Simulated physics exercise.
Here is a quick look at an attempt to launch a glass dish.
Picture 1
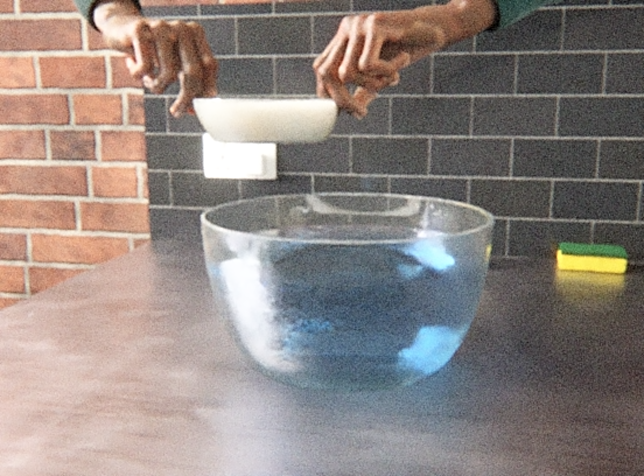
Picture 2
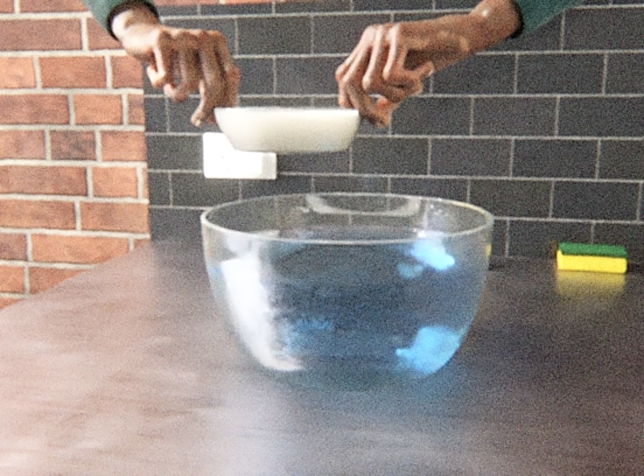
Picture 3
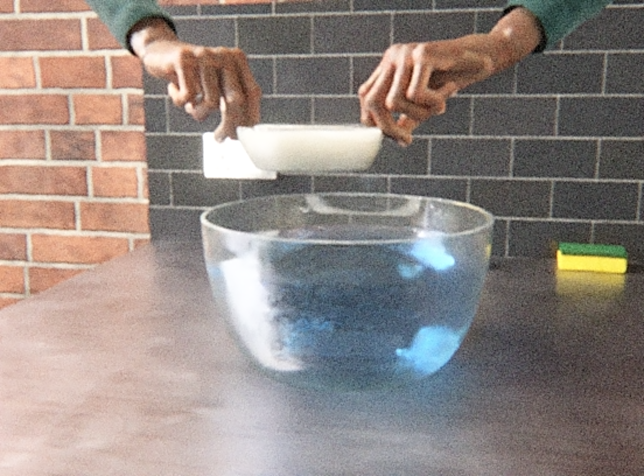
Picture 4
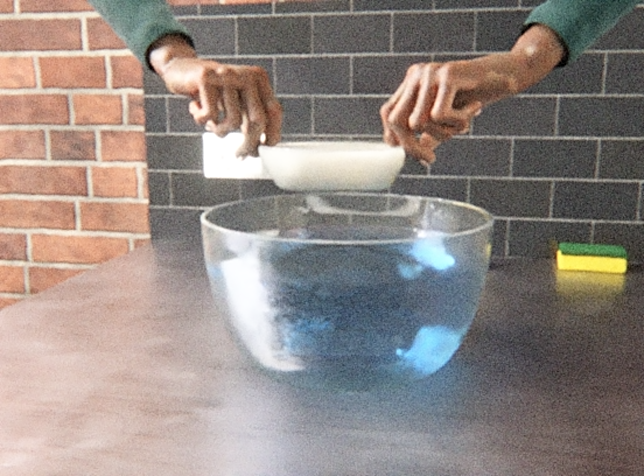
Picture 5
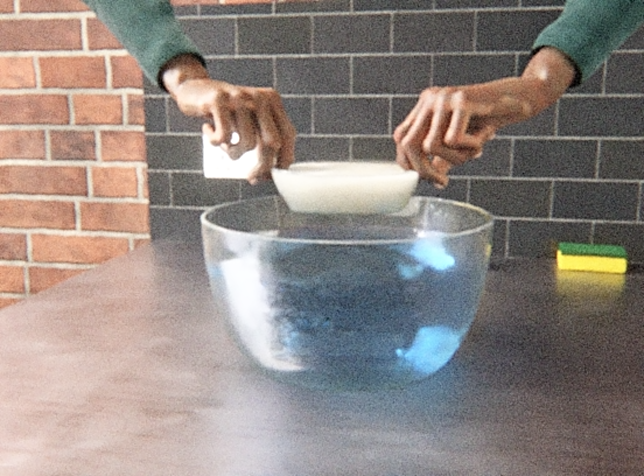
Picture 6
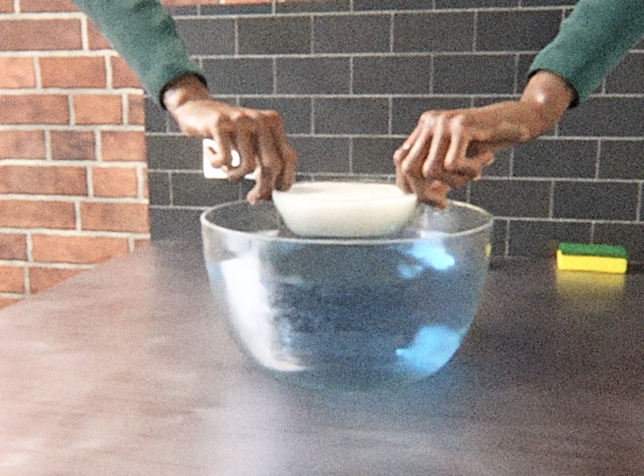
In the video, two hands in green sleeves hold a small whitish dish above a large clear bowl on a countertop, move it to the right and downward, then lower it to the bowl's rim, just over the surface.
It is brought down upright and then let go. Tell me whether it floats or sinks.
It sinks.
Soon after, the dish dips into the water.
Later, water pours in over its rim.
In the end, the dish lies on the bottom.
